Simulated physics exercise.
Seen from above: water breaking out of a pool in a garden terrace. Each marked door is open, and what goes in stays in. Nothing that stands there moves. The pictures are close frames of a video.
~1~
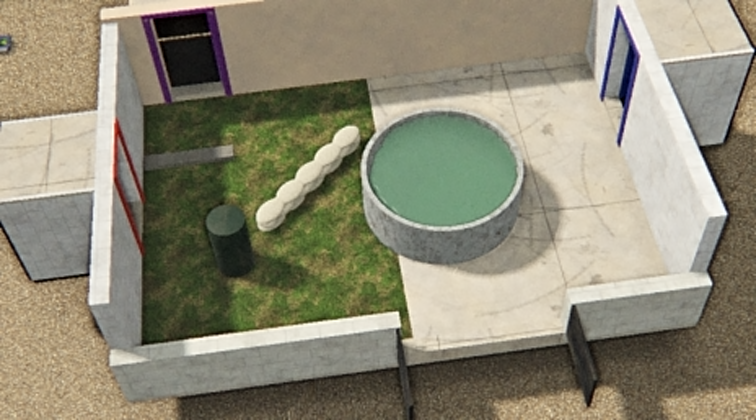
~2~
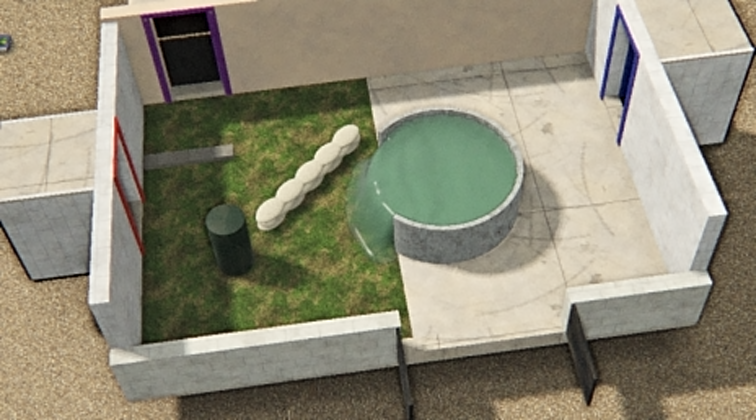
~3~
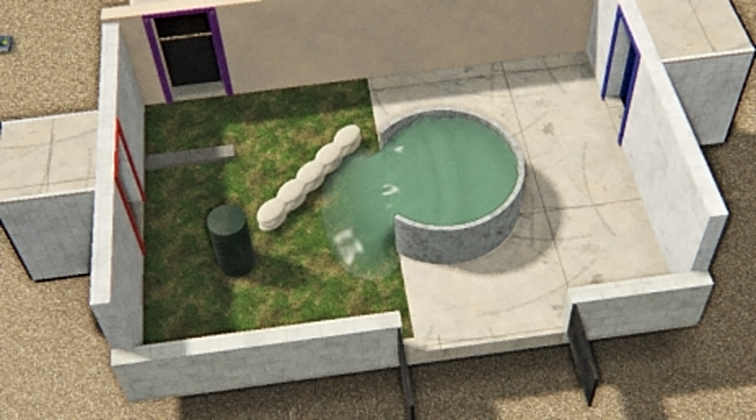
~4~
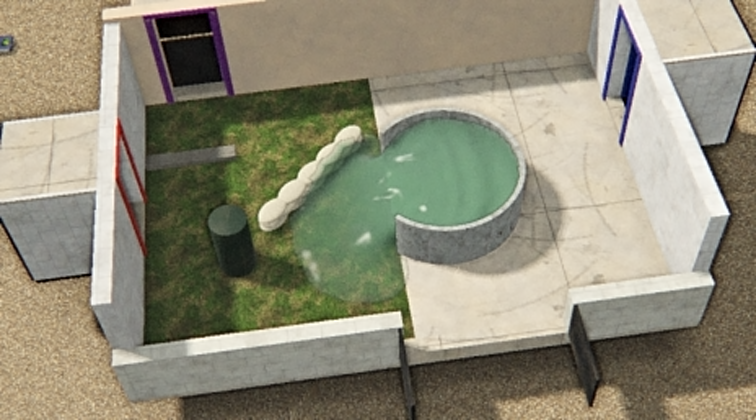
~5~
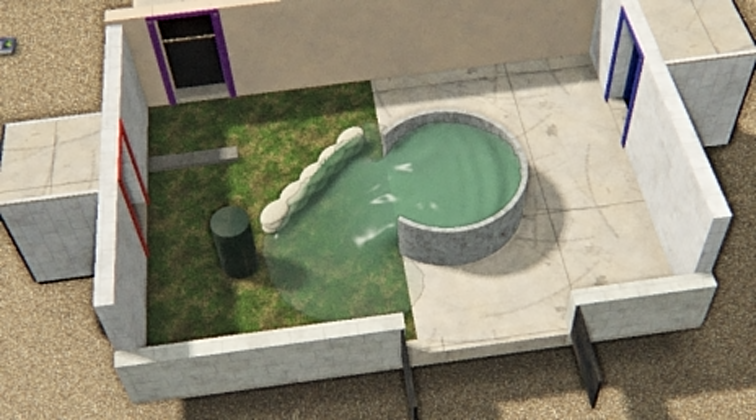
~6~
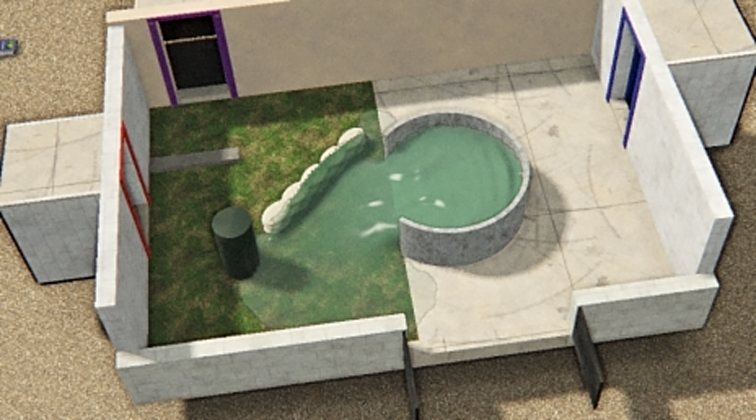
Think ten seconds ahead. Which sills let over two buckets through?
One by one: The blue door holds within the limit; the red door floods; the purple door holds within the limit.
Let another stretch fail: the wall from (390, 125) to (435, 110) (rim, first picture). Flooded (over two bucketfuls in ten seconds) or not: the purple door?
In short: The purple one goes over.
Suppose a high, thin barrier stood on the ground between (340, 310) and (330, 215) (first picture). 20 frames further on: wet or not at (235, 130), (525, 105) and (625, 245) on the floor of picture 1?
As listed: Covered, awash, dry.
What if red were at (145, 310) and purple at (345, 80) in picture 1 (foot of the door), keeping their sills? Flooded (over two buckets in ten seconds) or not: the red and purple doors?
My reading: Red door takes more; purple door holds.
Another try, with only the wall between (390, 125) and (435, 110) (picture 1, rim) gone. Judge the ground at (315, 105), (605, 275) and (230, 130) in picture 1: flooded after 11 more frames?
In that order: Wet, not flooded, awash.
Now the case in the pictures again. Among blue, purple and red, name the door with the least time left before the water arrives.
I say the door marked red.
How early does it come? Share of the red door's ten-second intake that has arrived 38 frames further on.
I make it 60 per cent.
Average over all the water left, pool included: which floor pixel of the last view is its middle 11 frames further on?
Around (350, 236).
A moment on, water covers 35 % of the floor; the blue door not reached, the red door not reached, the purple door not reached.
Next, water covers 50 % of the floor; the blue door not reached, the red door wet at the sill, nothing in, the purple door not reached.
Then, water covers 65 % of the floor; the blue door not reached, the red door under two buckets in, the purple door not reached.
Later, water covers 90 % of the floor; the blue door wet at the sill, nothing in, the red door over two buckets in, the purple door wet at the sill, nothing in.
In the end, water covers 95 % of the floor; the blue door wet at the sill, nothing in, the red door over two buckets in, the purple door wet at the sill, nothing in.
